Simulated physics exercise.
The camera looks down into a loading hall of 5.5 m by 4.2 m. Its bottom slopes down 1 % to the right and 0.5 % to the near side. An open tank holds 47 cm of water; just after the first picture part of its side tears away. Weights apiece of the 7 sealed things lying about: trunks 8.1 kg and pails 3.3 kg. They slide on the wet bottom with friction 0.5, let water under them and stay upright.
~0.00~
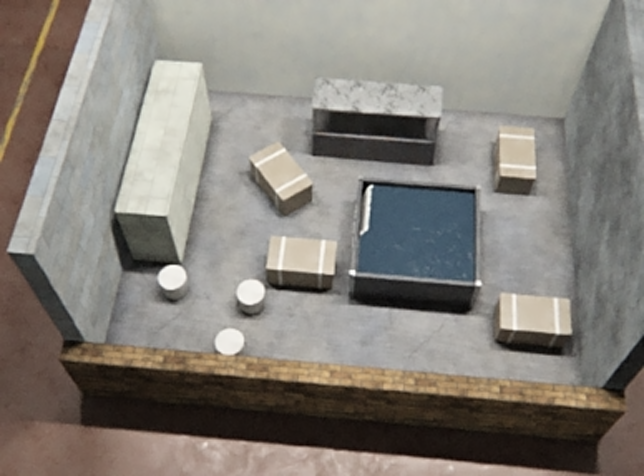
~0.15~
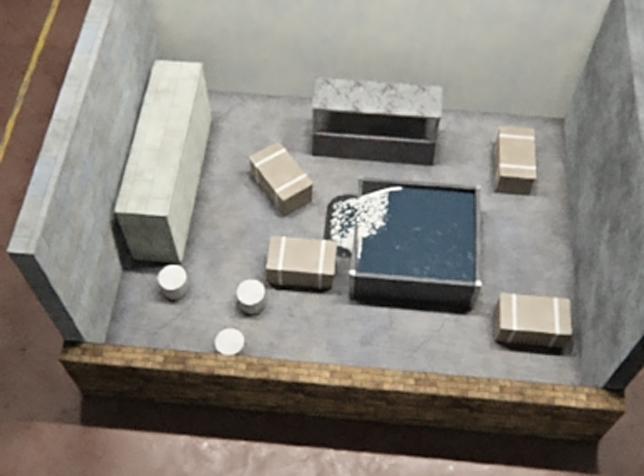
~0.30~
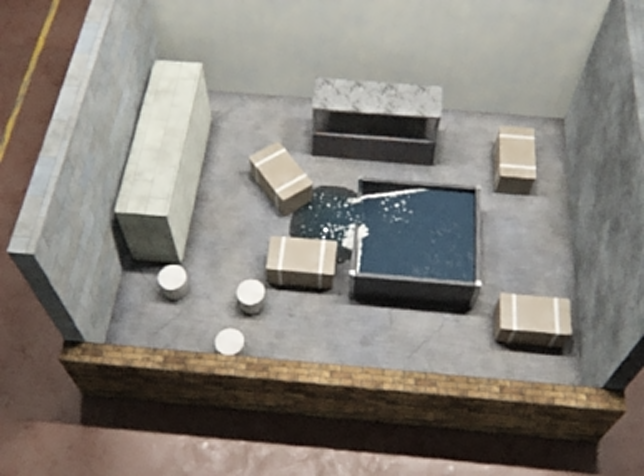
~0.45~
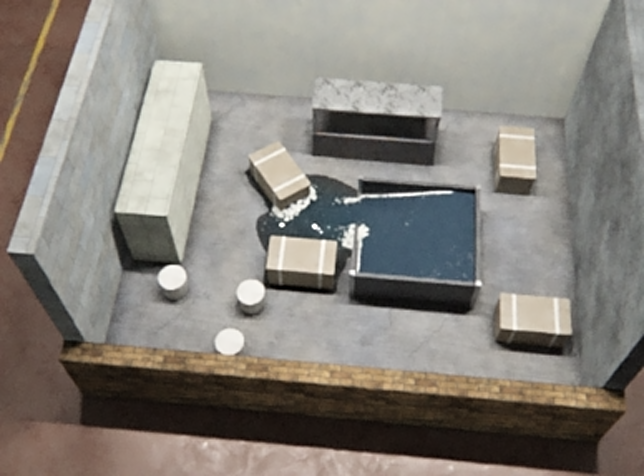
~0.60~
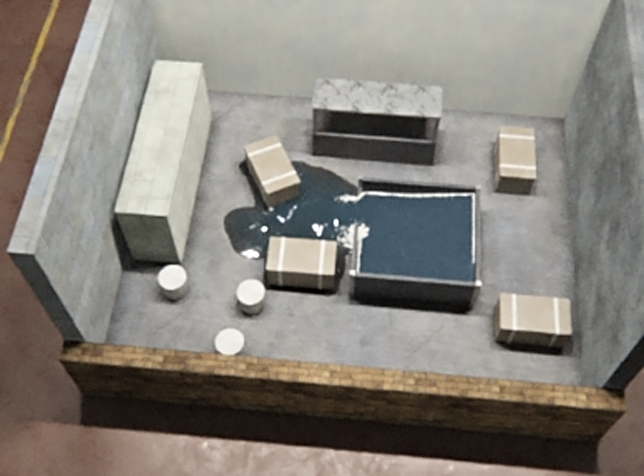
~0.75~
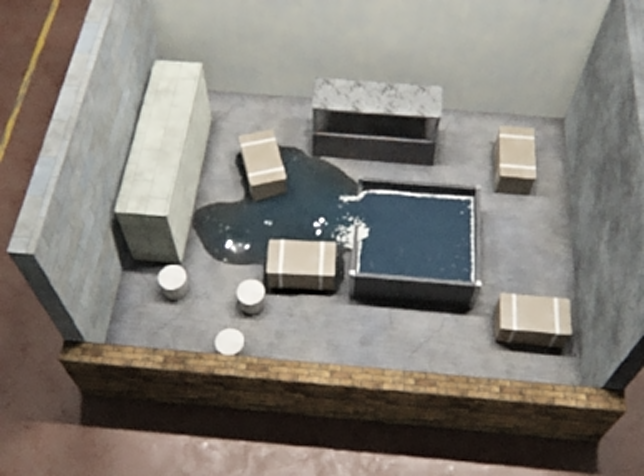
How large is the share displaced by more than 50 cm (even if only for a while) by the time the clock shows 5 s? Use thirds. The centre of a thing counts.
That comes to from one to two thirds.
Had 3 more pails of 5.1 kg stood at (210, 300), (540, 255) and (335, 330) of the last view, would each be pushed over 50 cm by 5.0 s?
In turn: More, under, less.
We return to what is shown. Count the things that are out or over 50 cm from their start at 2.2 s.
I count 2.
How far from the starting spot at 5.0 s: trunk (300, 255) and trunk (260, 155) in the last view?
In that order: 30 cm, 140 cm.
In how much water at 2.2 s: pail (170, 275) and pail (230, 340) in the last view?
About 3 and 1 cm.
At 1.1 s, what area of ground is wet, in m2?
About 6.0 m2.
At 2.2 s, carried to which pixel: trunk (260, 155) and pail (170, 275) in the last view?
Near (225, 95) and (135, 339).
After 1.1 s 1 of 7 are over 50 cm from their spots; 0 afloat.
After 2.2 s 2 of 7 are over 50 cm from their spots; 1 afloat.
After 3.5 s 2 of 7 are over 50 cm from their spots; 2 afloat.
After 5.0 s 2 of 7 are over 50 cm from their spots, and 3 have been at some point; 2 afloat.
